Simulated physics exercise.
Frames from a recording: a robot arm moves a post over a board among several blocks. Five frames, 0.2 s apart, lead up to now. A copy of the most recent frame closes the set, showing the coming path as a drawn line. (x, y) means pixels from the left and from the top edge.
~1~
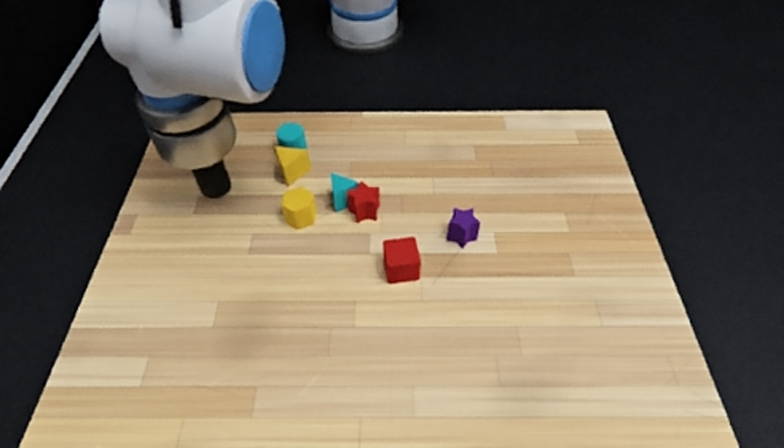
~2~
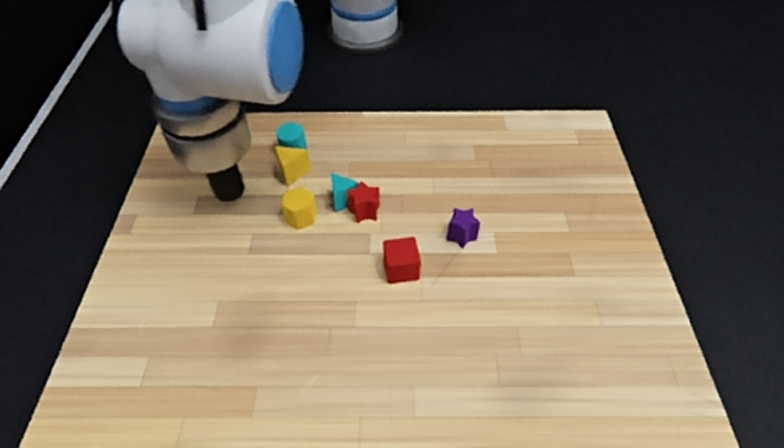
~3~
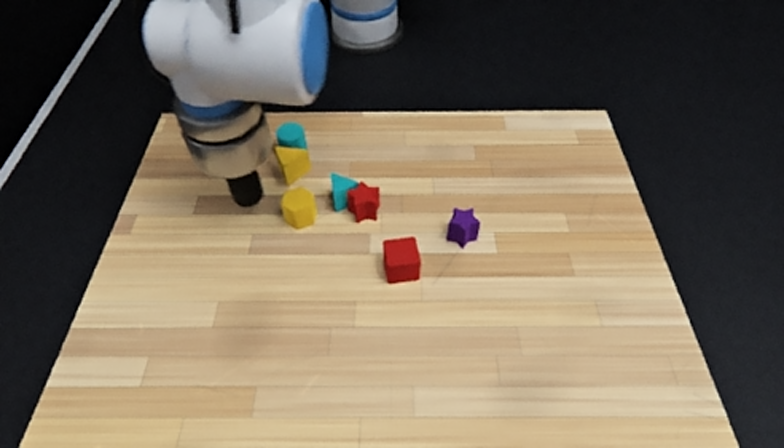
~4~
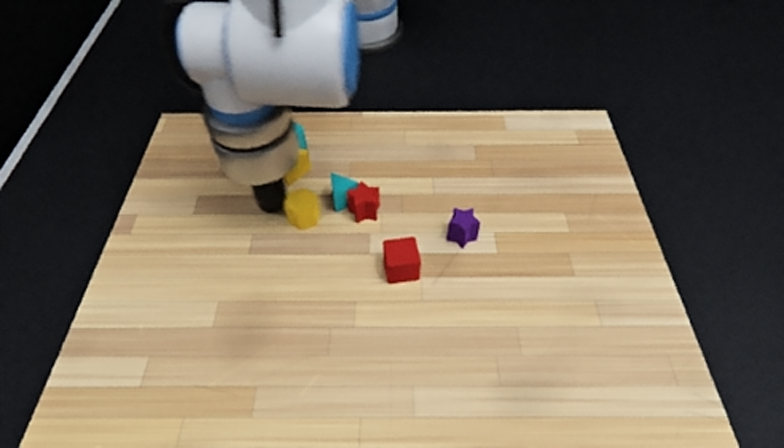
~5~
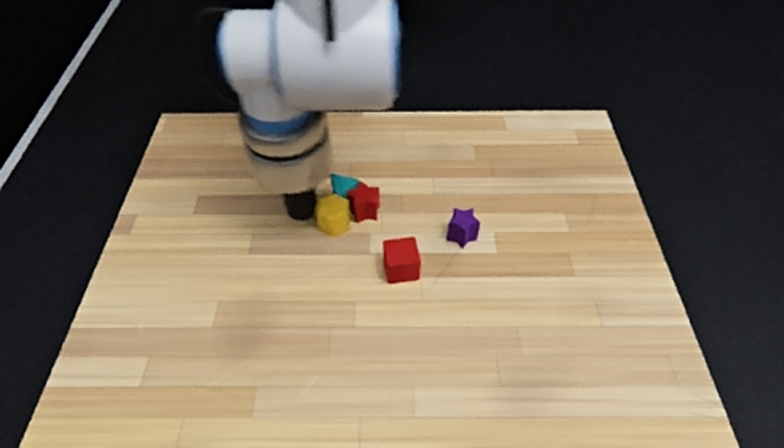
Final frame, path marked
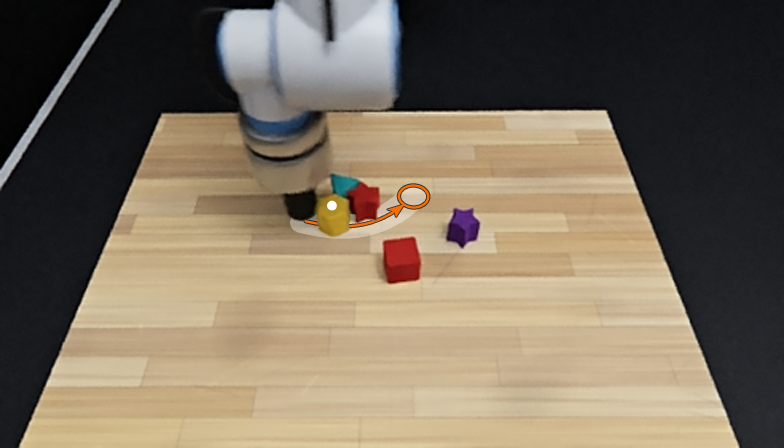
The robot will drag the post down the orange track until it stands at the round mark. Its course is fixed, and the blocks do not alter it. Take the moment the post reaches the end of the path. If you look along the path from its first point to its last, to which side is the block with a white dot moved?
Sideways, to the right.
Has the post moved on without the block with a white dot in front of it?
Yes, that is how it ends up.
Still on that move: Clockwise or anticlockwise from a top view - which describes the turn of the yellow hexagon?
Clockwise, from overhead.
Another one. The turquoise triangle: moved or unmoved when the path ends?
That one stays where it is.
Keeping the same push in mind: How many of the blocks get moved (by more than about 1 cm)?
By the end of the path, two blocks have moved more than about a centimetre.
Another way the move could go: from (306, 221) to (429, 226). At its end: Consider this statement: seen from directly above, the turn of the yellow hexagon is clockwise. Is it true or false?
True - the claim holds.
Drawn move, from (306, 221) over (345, 226) and (384, 217) to (414, 196); the dot is on the yellow hexagon.
What follows on the original path. One third of the way, post (345, 215); yellow hexagon (374, 212); red star-shaped block (378, 190), turned 50° anticlockwise.
Two thirds of the way, post (385, 205); yellow hexagon (409, 214), turned 50° clockwise; red star-shaped block (399, 180), turned 105° anticlockwise.
At the end, post (414, 185); yellow hexagon (410, 214), turned 50° clockwise; turquoise triangle still; red star-shaped block (425, 160), turned 110° anticlockwise.
